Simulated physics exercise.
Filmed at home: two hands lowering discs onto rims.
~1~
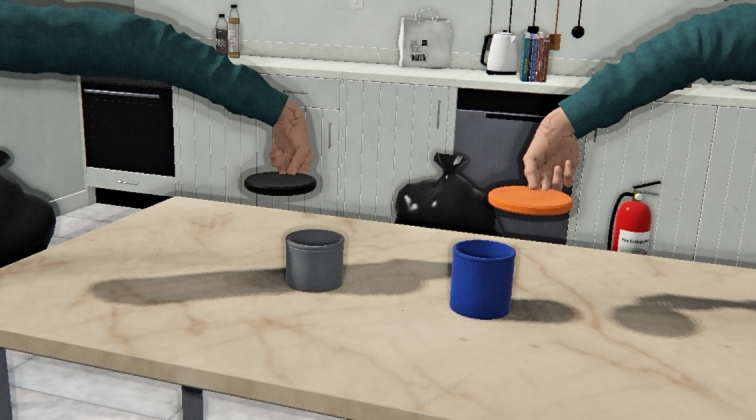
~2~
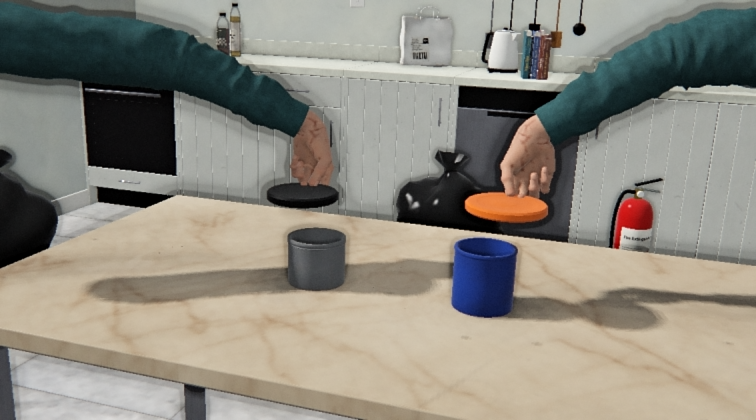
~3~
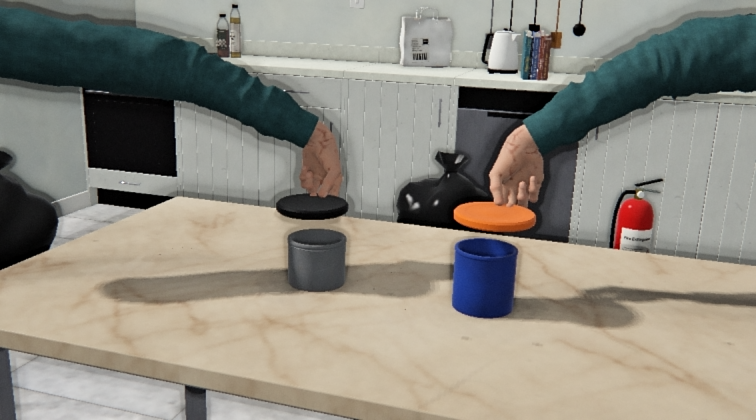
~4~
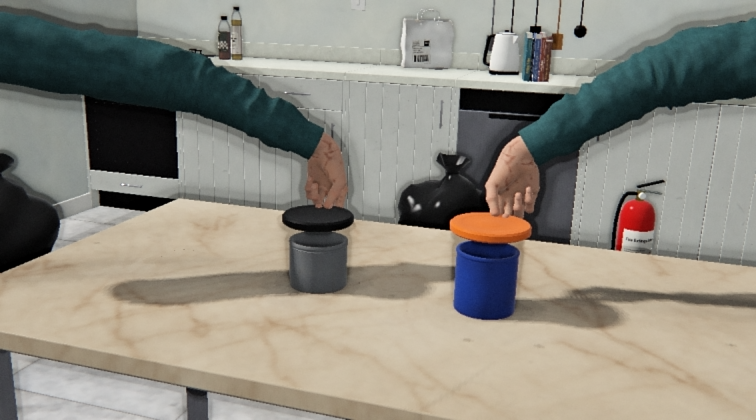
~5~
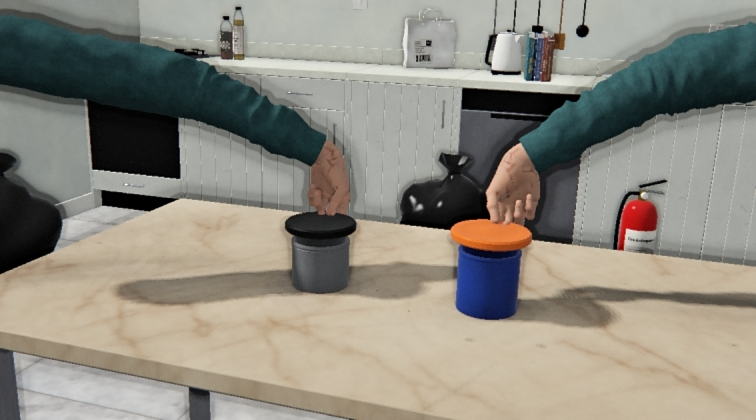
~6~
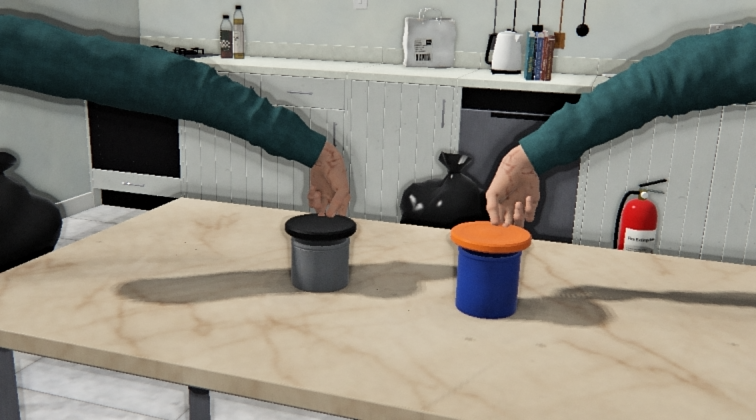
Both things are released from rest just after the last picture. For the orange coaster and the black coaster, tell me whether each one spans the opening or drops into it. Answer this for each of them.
Orange coaster: Spans it; black coaster: Spans it.
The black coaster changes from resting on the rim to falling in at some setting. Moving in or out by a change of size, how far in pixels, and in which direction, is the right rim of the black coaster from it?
Shift: 8 px, leftward.
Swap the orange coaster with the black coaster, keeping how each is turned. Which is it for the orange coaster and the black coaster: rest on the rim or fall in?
The orange coaster is held up, and the black coaster is held up.
Then, 0.12 s on from there, orange coaster moving near (490, 244); black coaster moving near (321, 233).
Then, 0.54 s on from there, orange coaster sitting on the rim near (490, 244); black coaster sitting on the rim near (321, 233).
In the end, the orange coaster rests on the rim, near (490, 244); the black coaster rests on the rim, near (321, 233).
